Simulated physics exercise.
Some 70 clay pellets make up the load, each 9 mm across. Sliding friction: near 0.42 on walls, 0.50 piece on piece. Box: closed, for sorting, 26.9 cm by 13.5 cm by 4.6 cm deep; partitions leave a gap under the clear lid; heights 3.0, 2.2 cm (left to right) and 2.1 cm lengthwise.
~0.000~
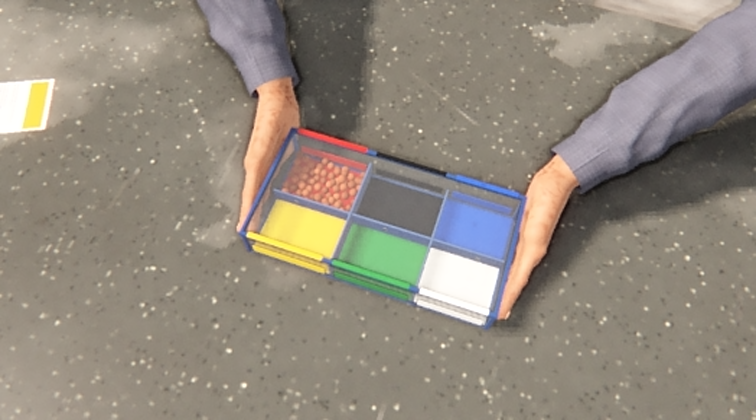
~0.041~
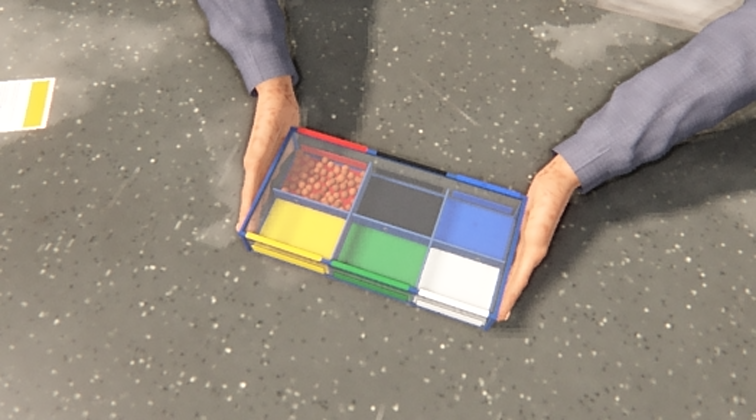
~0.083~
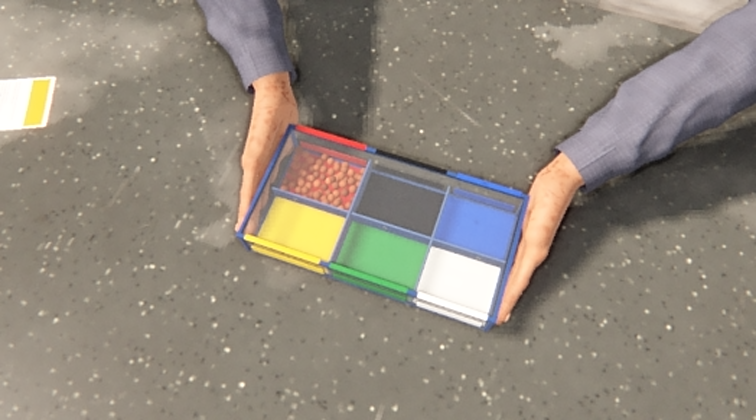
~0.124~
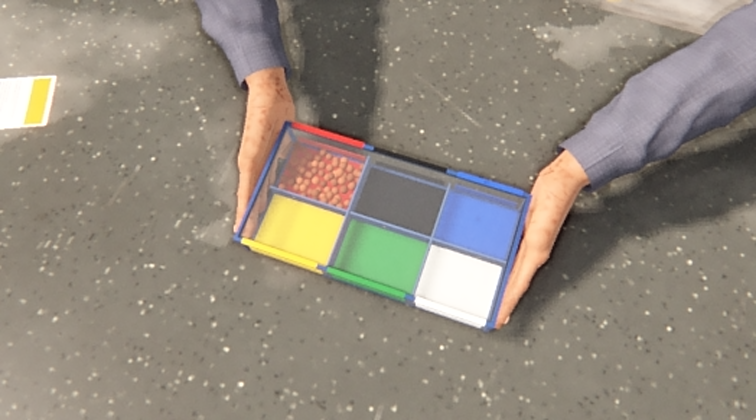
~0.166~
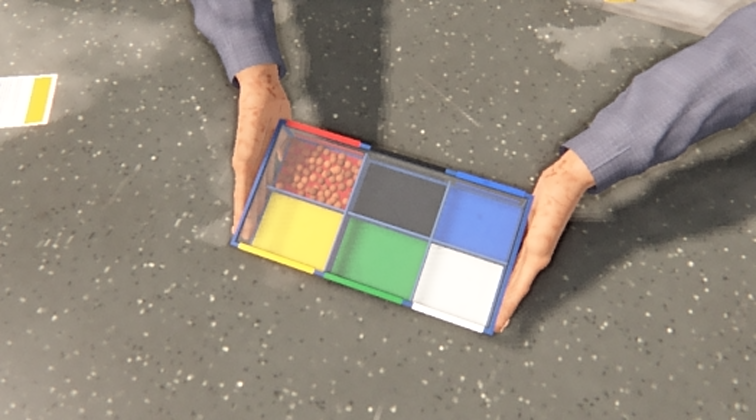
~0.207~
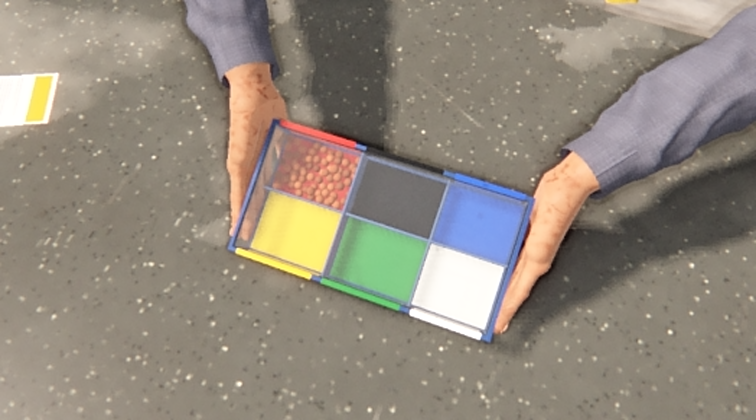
Two hands slowly tilt a clear-lidded box of colored compartments, the small reddish pellets staying in the red one.
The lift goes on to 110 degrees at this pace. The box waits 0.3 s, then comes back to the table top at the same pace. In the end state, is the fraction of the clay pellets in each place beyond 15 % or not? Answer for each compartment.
Red compartment: Not beyond, blue compartment: Not beyond, green compartment: Not beyond, yellow compartment: Beyond, white compartment: Not beyond, black compartment: Not beyond.
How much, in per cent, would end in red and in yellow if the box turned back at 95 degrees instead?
Red: 25, yellow: 75 (per cent).
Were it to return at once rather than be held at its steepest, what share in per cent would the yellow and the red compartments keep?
That would leave yellow with 95 percent and red with 0 percent.
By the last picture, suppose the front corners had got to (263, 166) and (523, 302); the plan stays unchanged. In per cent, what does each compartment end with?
So it works out as red at 80 percent, blue at 20 percent, green at 0 percent, yellow at 0 percent, white at 0 percent and black at 5 percent.
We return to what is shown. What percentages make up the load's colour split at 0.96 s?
Red 0; blue 0; green 5; yellow 95; white 0; black 0.
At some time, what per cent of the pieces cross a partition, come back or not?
That share comes to about 100 per cent.
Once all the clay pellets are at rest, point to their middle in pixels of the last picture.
Near (290, 247).
After 0.96 s, tilt 110 degrees; green 5 %, yellow 95 %.
After 1.47 s, tilt 58 degrees; green 5 %, yellow 95 %.
After 2.04 s, tilt 0 degrees; green 5 %, yellow 95 %.
By 2.6 s all is still; red 0 %, blue 0 %, green 5 %, yellow 95 %, white 0 %, black 0 %.
